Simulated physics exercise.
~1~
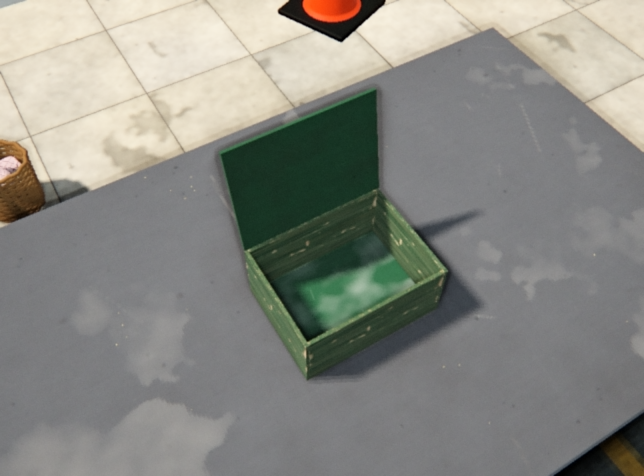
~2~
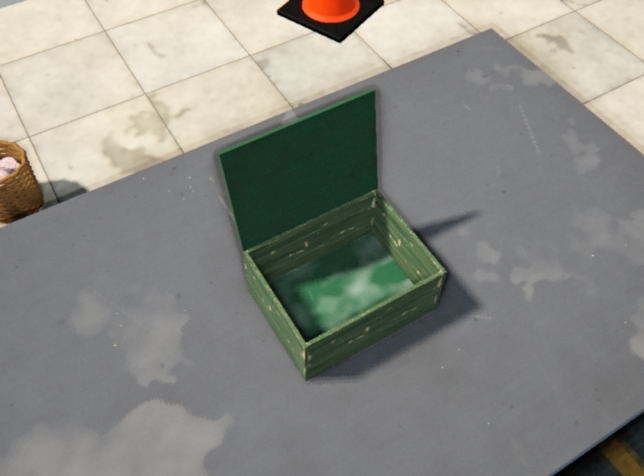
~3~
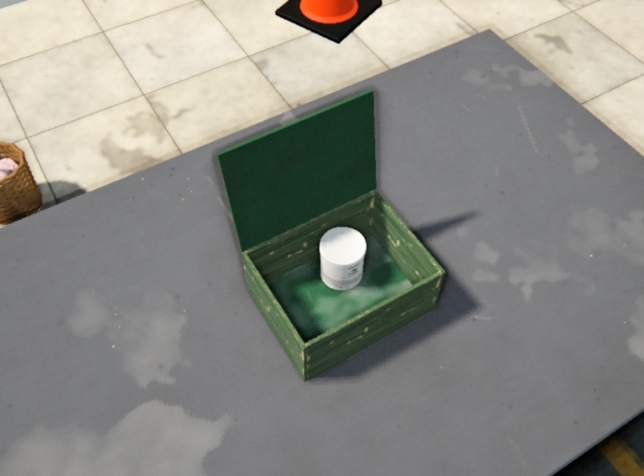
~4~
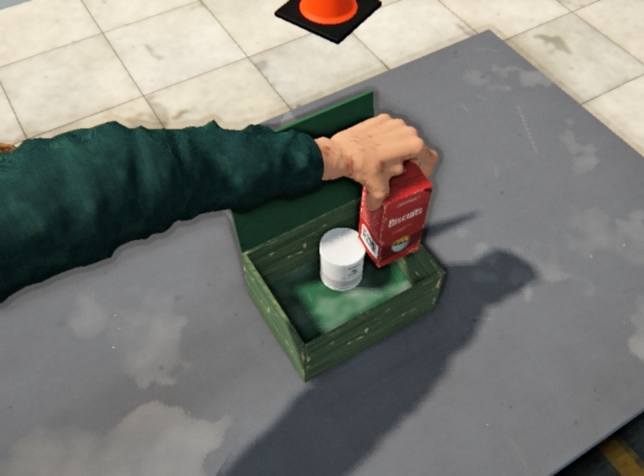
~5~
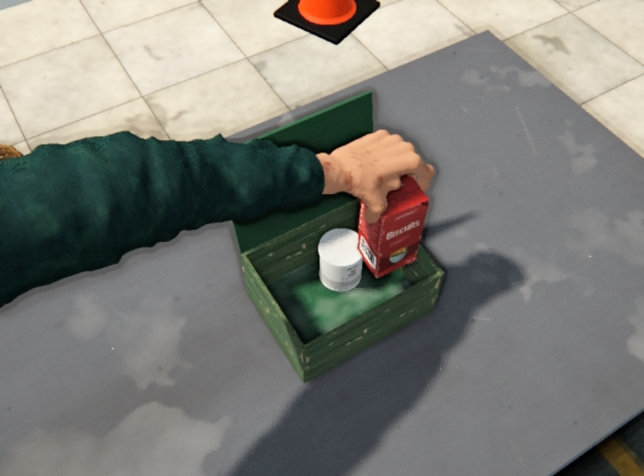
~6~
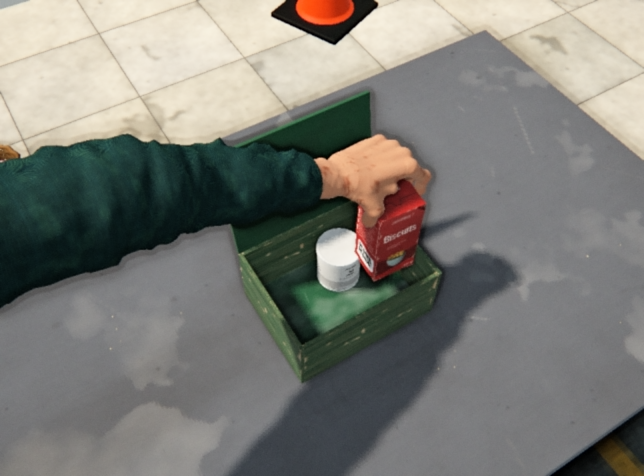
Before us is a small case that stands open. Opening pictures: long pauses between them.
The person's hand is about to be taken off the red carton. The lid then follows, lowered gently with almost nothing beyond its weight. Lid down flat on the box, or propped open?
Propped open.
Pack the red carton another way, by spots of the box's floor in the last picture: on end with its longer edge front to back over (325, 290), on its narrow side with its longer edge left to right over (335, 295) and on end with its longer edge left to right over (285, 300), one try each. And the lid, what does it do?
On the first go the lid is stopped short, on the second it comes to rest closed, on the third it is stopped short.
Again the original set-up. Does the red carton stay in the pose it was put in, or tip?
Well, it ends up skewed.
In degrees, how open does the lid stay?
Measured angle - around 25°.
Then, 0.80 s on from there, lid starting down; red carton turned 49° from how it was put near (397, 264).
Then, 1.40 s on from there, lid 72° above the rim; red carton turned 49° from how it was put near (397, 264).
Then, 1.70 s on from there, lid 40° above the rim; red carton turned 49° from how it was put near (397, 264).
In the end, lid 24° above the rim; toppled in the box, red carton; white tin unmoved. At the end, from the last picture's camera, red carton near (397, 264).
